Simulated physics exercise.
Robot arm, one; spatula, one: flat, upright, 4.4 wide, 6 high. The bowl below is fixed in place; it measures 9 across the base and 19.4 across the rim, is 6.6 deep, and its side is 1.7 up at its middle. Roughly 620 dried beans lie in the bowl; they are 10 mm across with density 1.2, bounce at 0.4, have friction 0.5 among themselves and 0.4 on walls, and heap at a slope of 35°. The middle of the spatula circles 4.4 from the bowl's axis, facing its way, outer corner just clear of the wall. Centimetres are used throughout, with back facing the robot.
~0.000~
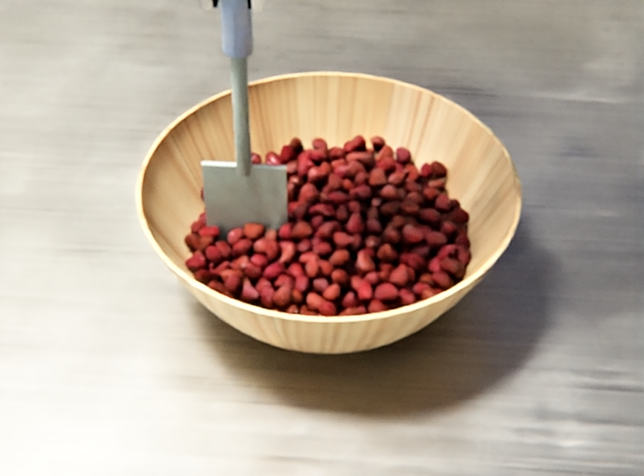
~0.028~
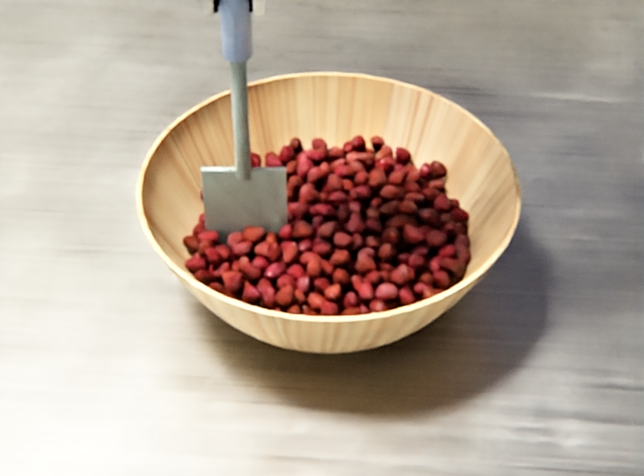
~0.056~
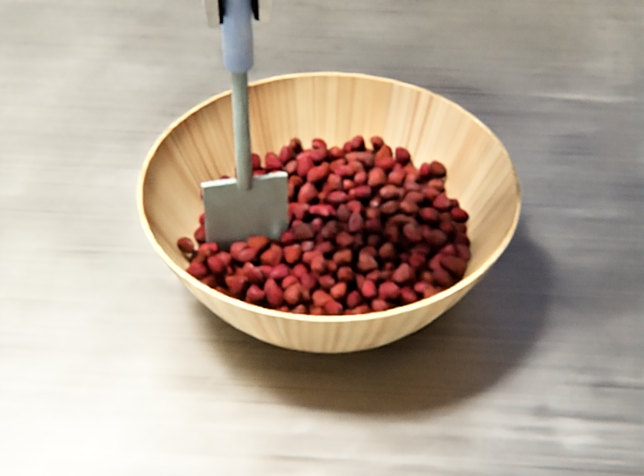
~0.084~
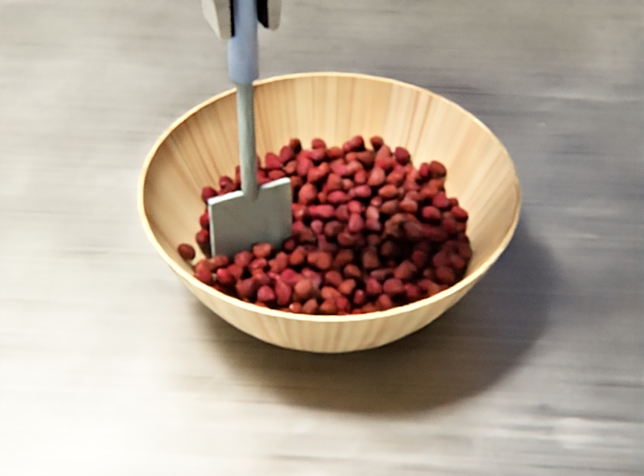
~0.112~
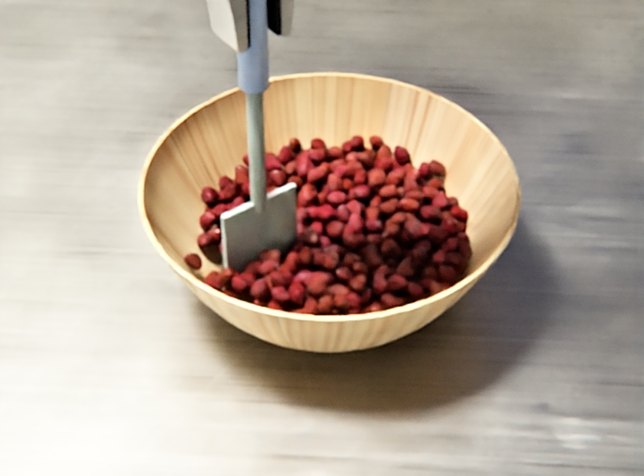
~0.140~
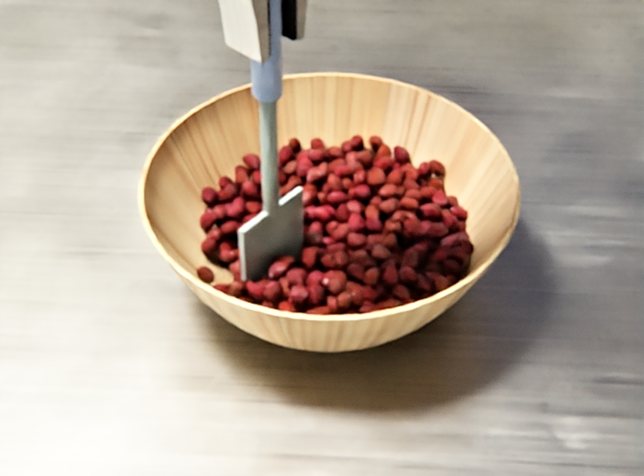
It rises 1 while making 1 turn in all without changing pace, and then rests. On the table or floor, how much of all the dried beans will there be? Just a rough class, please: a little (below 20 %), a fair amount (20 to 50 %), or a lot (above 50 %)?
A little.
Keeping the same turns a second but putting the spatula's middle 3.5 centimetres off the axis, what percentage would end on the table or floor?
It would be near 0 per cent.
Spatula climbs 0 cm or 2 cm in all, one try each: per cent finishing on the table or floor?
Near 5 in a hundred, then near 0 in a hundred.
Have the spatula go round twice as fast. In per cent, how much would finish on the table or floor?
I'd expect about 20 %.
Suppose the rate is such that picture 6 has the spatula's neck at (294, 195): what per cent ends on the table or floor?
About 10 %.
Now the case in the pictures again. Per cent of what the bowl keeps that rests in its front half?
Roughly 60 percent of it.
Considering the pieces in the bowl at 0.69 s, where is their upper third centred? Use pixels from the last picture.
Roughly pixel (256, 155).
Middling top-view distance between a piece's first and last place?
Near 7 cm.
After 0.42 s, 172° round, highest piece 9 above the table; 614 in the bowl, 3 on the table or floor, 2 in flight or on the tool.
After 0.69 s, 291° round, highest piece 8 above the table; 602 in the bowl, 14 on the table or floor, 3 in flight or on the tool.
After 1.03 s, 0° round, highest piece 7 above the table; 599 in the bowl, 20 on the table or floor.
After 1.73 s, 0° round, highest piece 7 above the table; 599 in the bowl, 20 on the table or floor.
In the end, 599 in the bowl, 20 on the table or floor. That is 3 % on the table or floor.
